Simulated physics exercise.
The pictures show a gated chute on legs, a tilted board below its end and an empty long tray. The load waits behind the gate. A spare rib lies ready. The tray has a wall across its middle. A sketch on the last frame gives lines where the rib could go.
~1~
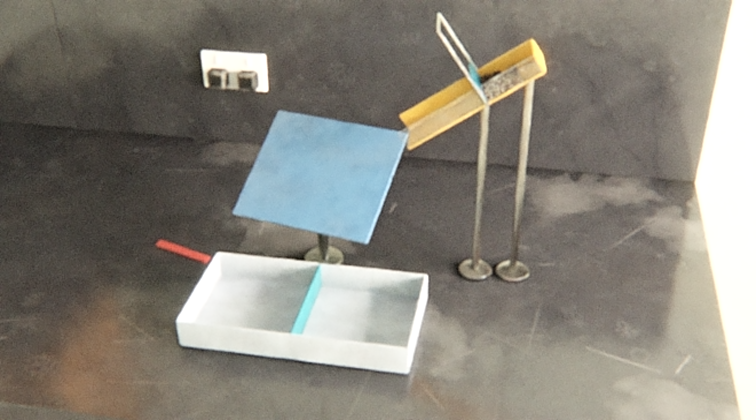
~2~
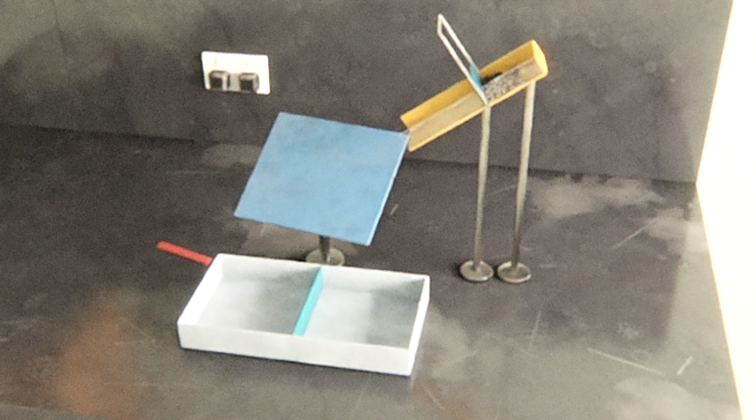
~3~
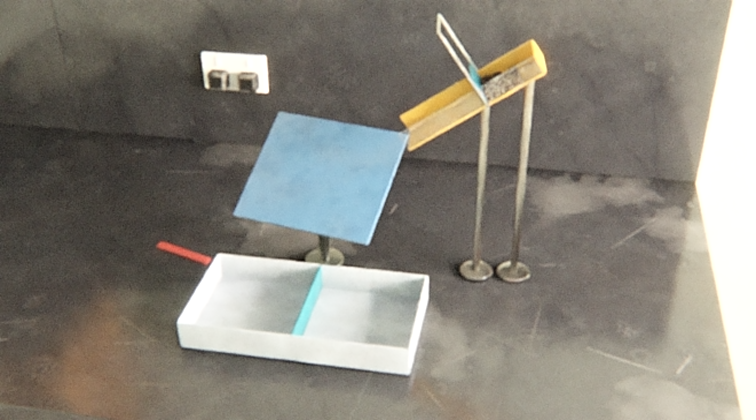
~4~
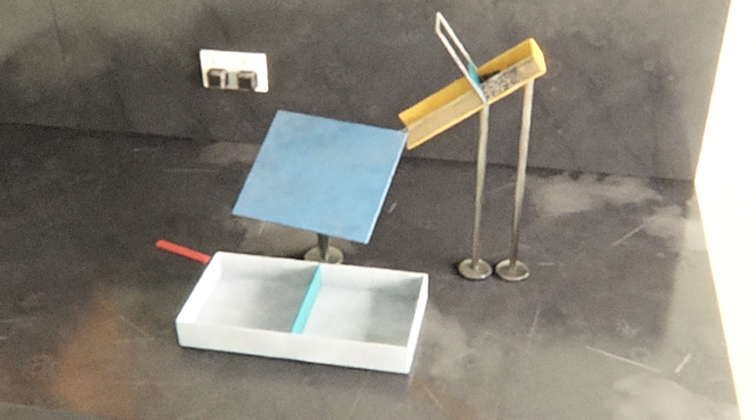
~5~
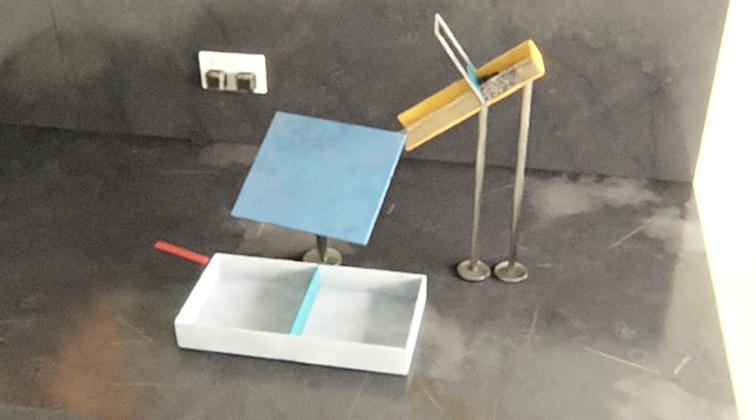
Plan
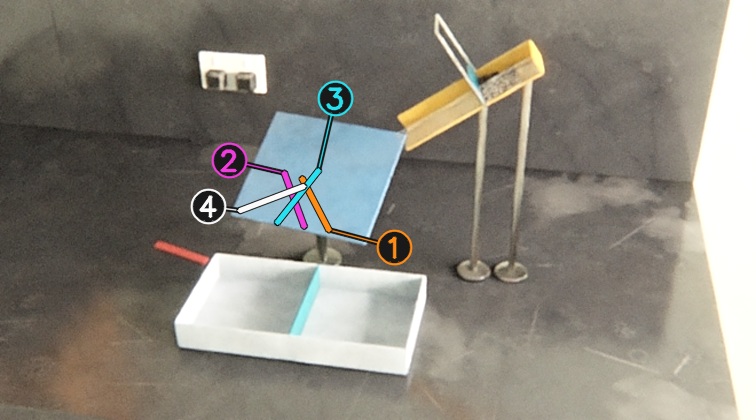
On a dark, scuffed surface against a dark wall, a yellow chute on two legs holds a small dark load behind a raised gate piece, above a tilted blue board and an empty white tray with a teal divider. Nothing moves from start to finish, apart from a very slight shake of the view.
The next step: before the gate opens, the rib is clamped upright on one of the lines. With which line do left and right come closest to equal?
Go for 2.
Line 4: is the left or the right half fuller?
Left.
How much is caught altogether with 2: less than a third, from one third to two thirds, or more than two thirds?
Line 2 gives more than two thirds.
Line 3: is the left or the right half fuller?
More lands on the left.
On the marked copy, line 1 from (302, 178) to (328, 229); line 2 from (284, 173) to (304, 226); line 3 from (318, 170) to (277, 222); line 4 from (303, 186) to (240, 210).
Choosing 1, of what is caught, about a tenth in the left half, almost all in the right.
Choosing 2, of what is caught, roughly half in the left half, roughly half in the right.
Choosing 3, of what is caught, the larger part in the left half, about a tenth in the right.
Choosing 4, of what is caught, the larger part in the left half, about a tenth in the right.
